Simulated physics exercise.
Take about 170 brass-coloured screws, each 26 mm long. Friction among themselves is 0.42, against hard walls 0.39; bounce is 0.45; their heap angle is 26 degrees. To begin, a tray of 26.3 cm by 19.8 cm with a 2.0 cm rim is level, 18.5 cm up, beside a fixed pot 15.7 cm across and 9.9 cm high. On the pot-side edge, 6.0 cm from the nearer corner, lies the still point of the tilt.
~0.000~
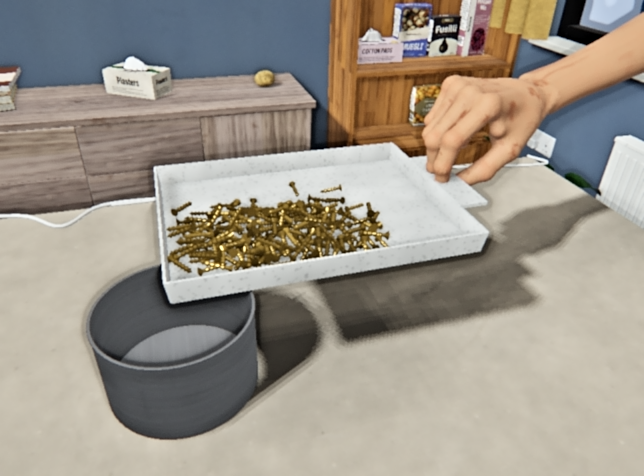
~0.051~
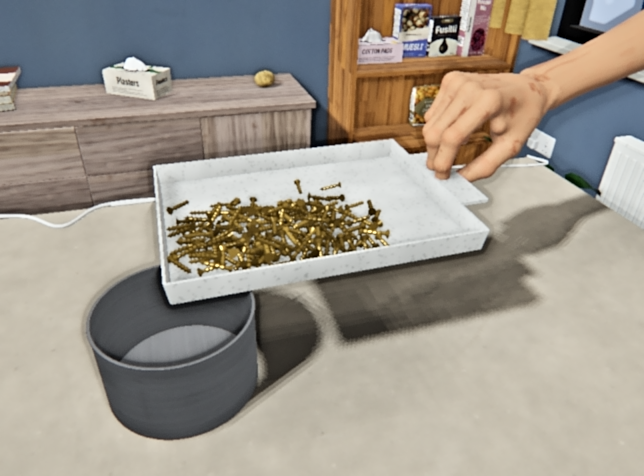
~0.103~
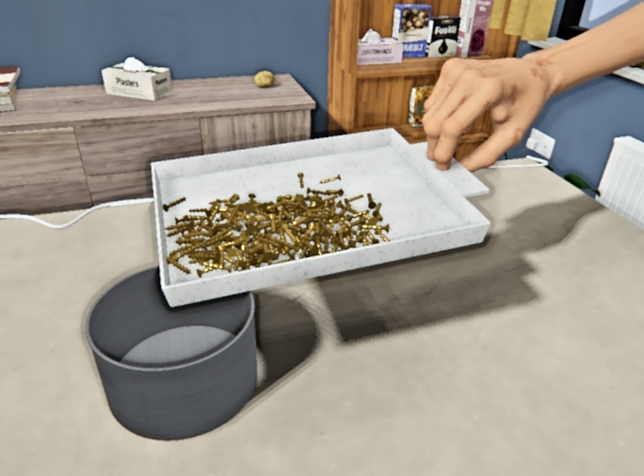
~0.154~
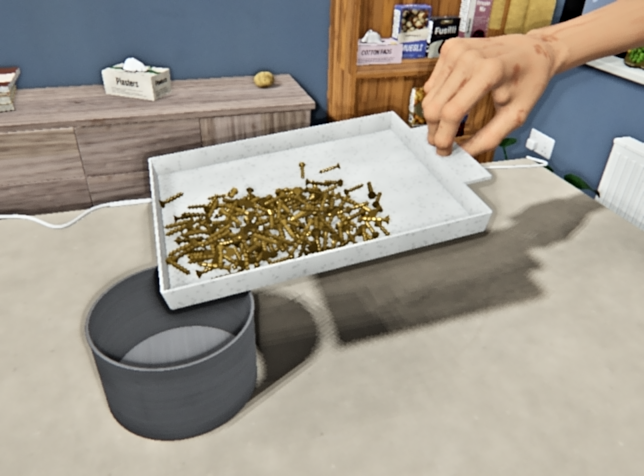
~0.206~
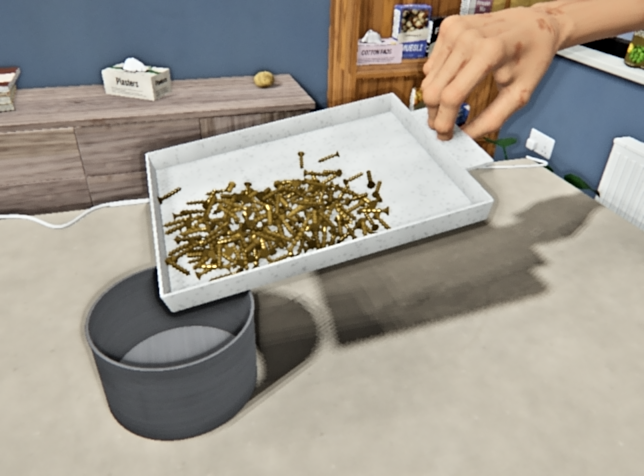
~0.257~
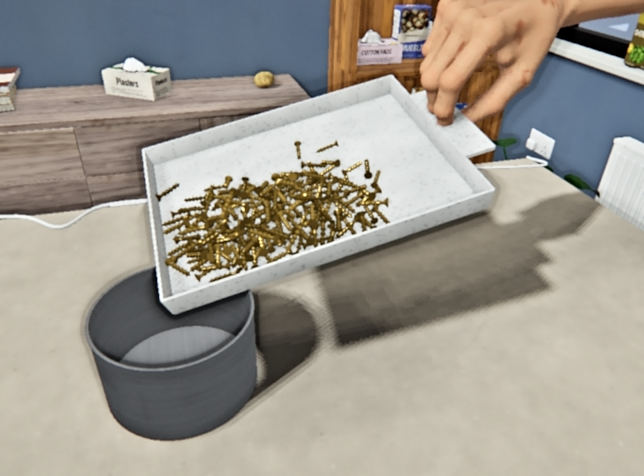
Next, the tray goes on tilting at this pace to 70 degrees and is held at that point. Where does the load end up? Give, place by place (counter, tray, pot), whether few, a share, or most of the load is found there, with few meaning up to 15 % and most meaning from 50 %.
For the counter I expect most; for the tray I expect a share; for the pot I expect few.
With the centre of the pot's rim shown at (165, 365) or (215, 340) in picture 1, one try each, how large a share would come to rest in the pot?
First try around 70 %, second around 35 %.
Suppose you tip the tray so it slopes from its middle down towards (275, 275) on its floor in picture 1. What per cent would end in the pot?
About 0 per cent.
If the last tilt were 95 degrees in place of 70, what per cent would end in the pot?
It would be near 5 per cent.
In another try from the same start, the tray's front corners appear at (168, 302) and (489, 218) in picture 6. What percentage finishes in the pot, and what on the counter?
Pot 0; counter 65.
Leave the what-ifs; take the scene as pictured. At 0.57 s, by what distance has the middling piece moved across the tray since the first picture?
I'd say close to 3 centimetres.
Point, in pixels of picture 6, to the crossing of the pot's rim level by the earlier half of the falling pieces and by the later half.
First half close to (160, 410), second half close to (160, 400).
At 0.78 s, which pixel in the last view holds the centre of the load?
The load's centre is near (203, 249) at that time.
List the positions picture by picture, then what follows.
Tray tilt 0 degrees, front corners at (168, 281) and (484, 231); middle of the pieces at (280, 234); pot at (173, 308), in the first frame.
Tray tilt 1 degrees, front corners at (168, 282) and (485, 229); middle of the pieces at (280, 234), in the second frame.
Tray tilt 4 degrees, front corners at (166, 285) and (486, 222), lowest corner left front; middle of the pieces at (279, 231), in the third frame.
Tray tilt 8 degrees, front corners at (165, 289) and (487, 211), lowest corner left front; middle of the pieces at (278, 226), in the fourth frame.
Tray tilt 12 degrees, front corners at (165, 293) and (489, 199), lowest corner left front; middle of the pieces at (277, 220), in the fifth frame.
Tray tilt 17 degrees, front corners at (165, 297) and (490, 188), lowest corner left front; middle of the pieces at (275, 216); pot at (172, 309). Its pace works out near 85 degrees a second, in the sixth frame.
After 0.57 s, tilt 43 degrees; the tray holds 100 %, the pot 0 %.
After 0.78 s, tilt 61 degrees; the tray holds 100 %, the pot 0 %.
Then, at 1.10 s, tilt 70 degrees; the tray holds 60 %, the pot 0 %.
By 2.5 s all is still; counter 75 %, tray 25 %, pot 5 %.
